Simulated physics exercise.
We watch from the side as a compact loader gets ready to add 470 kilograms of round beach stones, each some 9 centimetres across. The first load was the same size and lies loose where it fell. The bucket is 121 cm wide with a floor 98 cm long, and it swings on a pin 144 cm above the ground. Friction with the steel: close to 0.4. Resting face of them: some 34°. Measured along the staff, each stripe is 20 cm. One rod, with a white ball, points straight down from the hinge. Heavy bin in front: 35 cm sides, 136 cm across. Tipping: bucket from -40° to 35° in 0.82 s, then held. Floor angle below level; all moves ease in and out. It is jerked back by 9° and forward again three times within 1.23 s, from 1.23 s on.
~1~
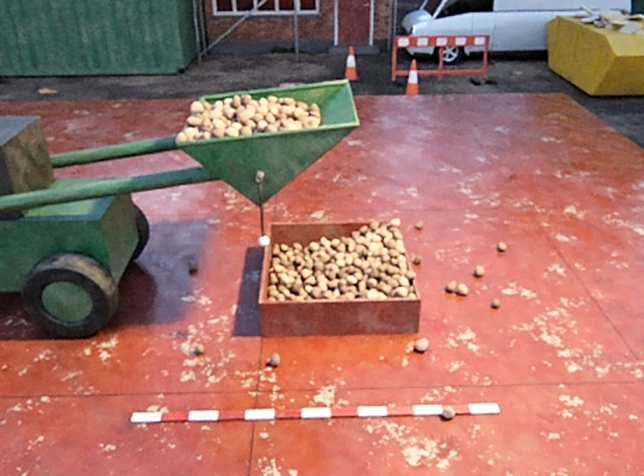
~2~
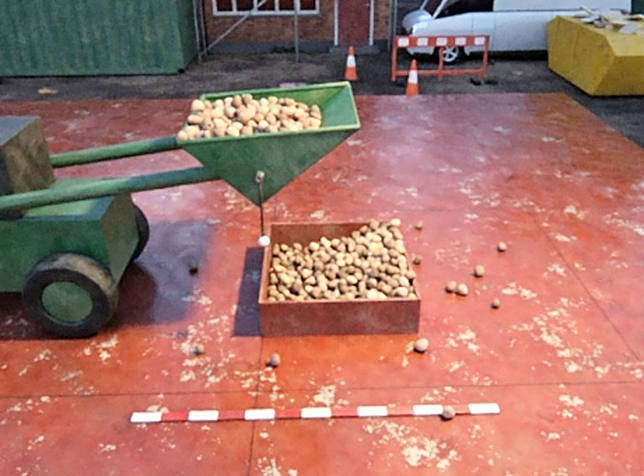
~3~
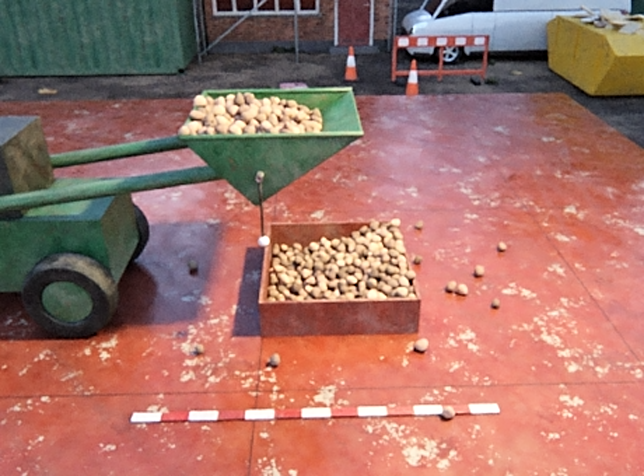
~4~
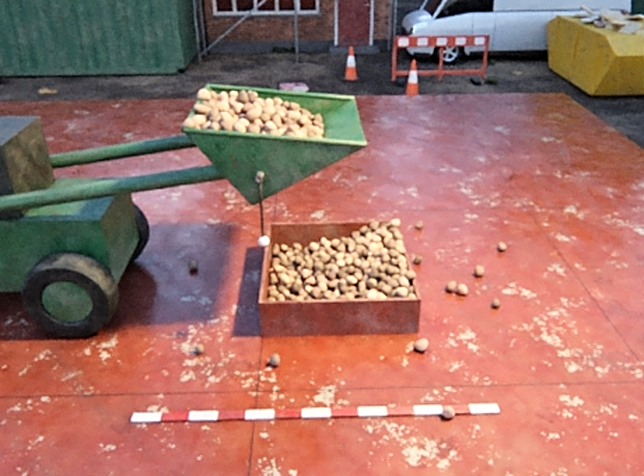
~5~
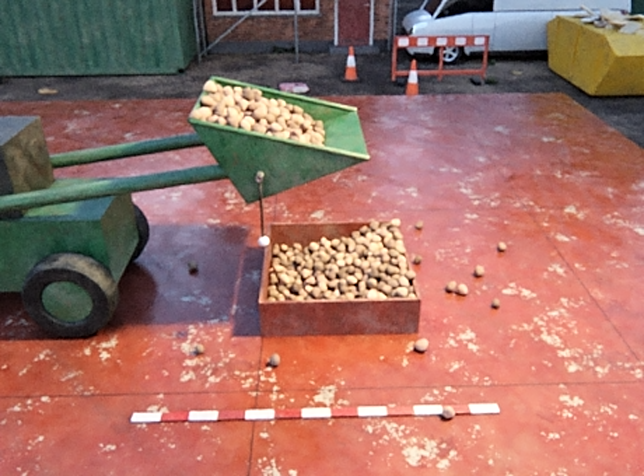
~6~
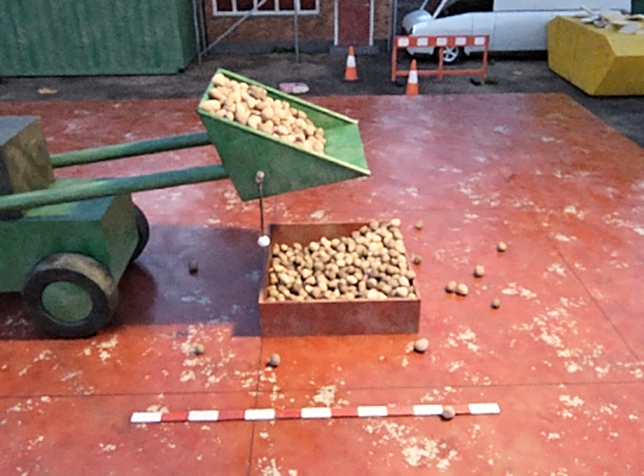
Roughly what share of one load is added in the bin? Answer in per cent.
I would say 48 per cent.
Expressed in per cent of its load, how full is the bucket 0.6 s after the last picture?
Around 80 per cent of the load is still inside.
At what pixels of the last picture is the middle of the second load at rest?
Their middle is at about (393, 280).
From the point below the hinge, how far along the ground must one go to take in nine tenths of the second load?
Roughly 220 centimetres.
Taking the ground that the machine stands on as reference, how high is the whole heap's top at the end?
Top of heap: Approx. 54 cm above ground level.
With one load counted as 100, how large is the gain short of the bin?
Roughly 0 in a hundred, I'd estimate.
Then, 0.3 s after the last picture the floor is at 24°; in per cent of one load, 100 in the bucket, 97 in the bin, 2 beside or beyond the bin; the foremost stones are at (459, 281).
Then, 0.6 s after the last picture the floor is at 35°; in per cent of one load, 80 in the bucket, 117 in the bin, 2 beside or beyond the bin; the foremost stones are at (459, 281).
Then, 2.6 s after the last picture the floor is at 35°; in per cent of one load, 0 in the bucket, 145 in the bin, 54 beside or beyond the bin; the foremost stones are at (625, 275).
Then, 5.4 s after the last picture the floor is at 35°; in per cent of one load, 0 in the bucket, 145 in the bin, 54 beside or beyond the bin; the foremost stones are at (625, 275). Net gain in the bin, 48.
